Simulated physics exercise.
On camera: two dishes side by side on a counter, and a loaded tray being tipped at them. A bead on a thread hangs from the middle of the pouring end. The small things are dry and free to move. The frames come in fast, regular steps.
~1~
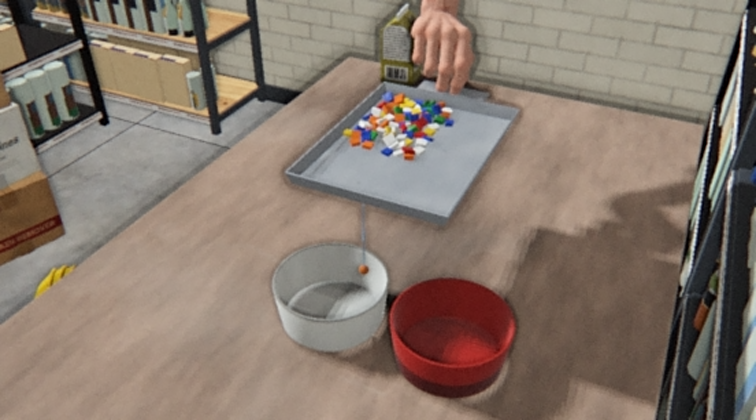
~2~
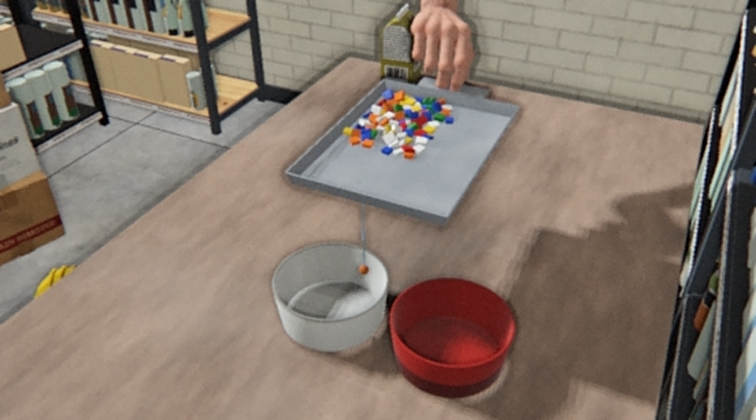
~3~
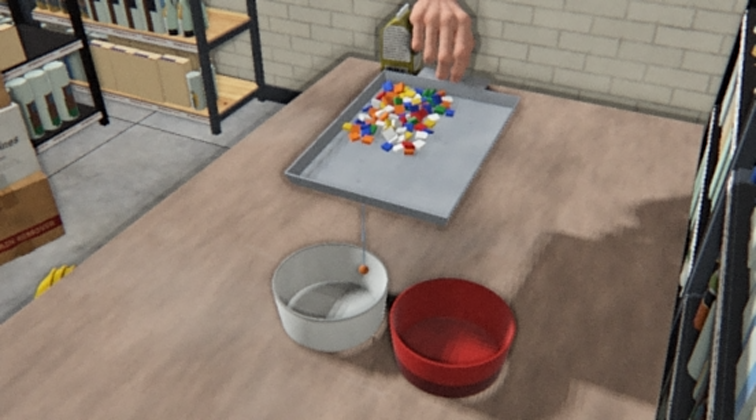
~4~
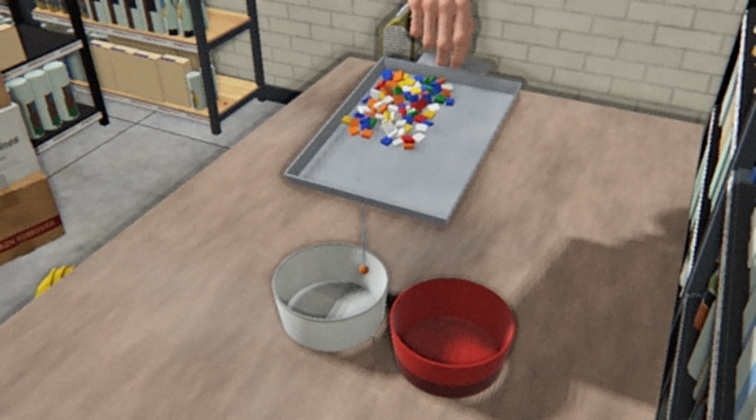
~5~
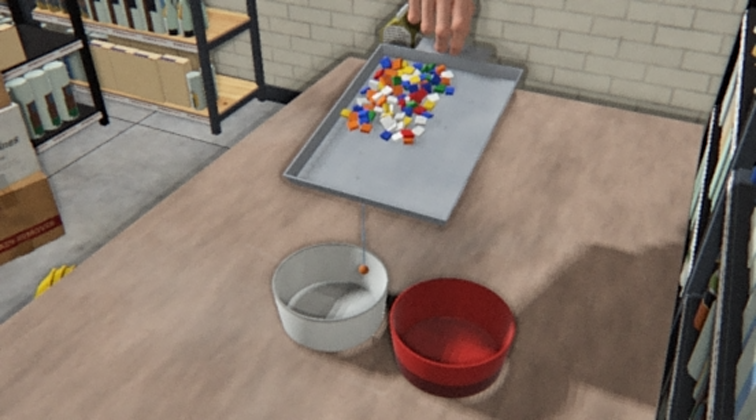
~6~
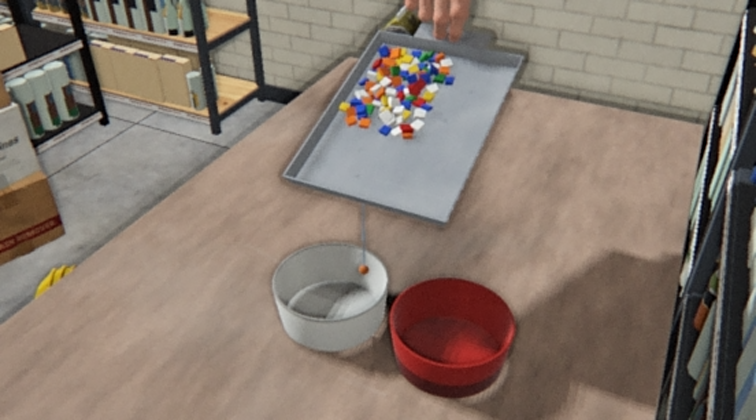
A hand raised the far end of a gray tray, tilting it gradually more steeply, while the colorful mosaic tiles stayed bunched near that end, above a white dish and a red dish on the counter.
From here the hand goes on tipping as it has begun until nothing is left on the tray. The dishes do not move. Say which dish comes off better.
The left dish gets more.
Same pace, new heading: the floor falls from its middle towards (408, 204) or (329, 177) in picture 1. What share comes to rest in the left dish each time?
The first gives 10 %, the second 70 %.
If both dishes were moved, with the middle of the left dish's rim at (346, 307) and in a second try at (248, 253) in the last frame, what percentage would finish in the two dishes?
About 70 and 60 per cent.
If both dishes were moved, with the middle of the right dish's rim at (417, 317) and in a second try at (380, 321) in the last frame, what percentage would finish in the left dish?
First some 50, then 30 per cent.
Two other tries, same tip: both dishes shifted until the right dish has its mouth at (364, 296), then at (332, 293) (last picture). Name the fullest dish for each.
The first try: The dish on the right. The second: Right.
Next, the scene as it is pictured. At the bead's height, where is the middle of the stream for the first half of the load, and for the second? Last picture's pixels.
Around (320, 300) and then (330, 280).
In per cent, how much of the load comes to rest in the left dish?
Roughly 60 in a hundred.
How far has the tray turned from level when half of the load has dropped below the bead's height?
Around 85° of tilt.
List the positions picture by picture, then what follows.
Corners of the pouring end at (291, 171) and (445, 213), level; middle of the load at (404, 126), mosaic tiles; left dish at (303, 331); right dish at (428, 377); bead on its thread at (364, 270), in the first frame.
Corners of the pouring end at (291, 171) and (445, 213), level; middle of the load at (404, 124), in the second frame.
Corners of the pouring end at (291, 171) and (444, 213), tipped barely, level across its low end; middle of the load at (404, 117), in the third frame.
Corners of the pouring end at (290, 172) and (444, 214), tipped a little, level across its low end; middle of the load at (404, 108), in the fourth frame.
Corners of the pouring end at (289, 173) and (443, 215), tipped a little, level across its low end; middle of the load at (403, 99), in the fifth frame.
Corners of the pouring end at (289, 174) and (443, 216), tipped clearly, level across its low end; middle of the load at (402, 90); left dish at (303, 331); right dish at (428, 377), in the sixth frame.
Soon, tray tipped steeply; about two thirds on the tray; a stray few in the left dish; about a quarter in the air.
A while on, tray tipped past a quarter turn; about a quarter on the tray; a stray few in the right dish; about a third in the left dish; about a quarter outside both; a small part in the air.
Towards the end, tray tipped past a quarter turn; a small part in the right dish; about two thirds in the left dish; about a third outside both.
Finally, tray tipped past a quarter turn; a small part in the right dish; about two thirds in the left dish; about a third outside both.
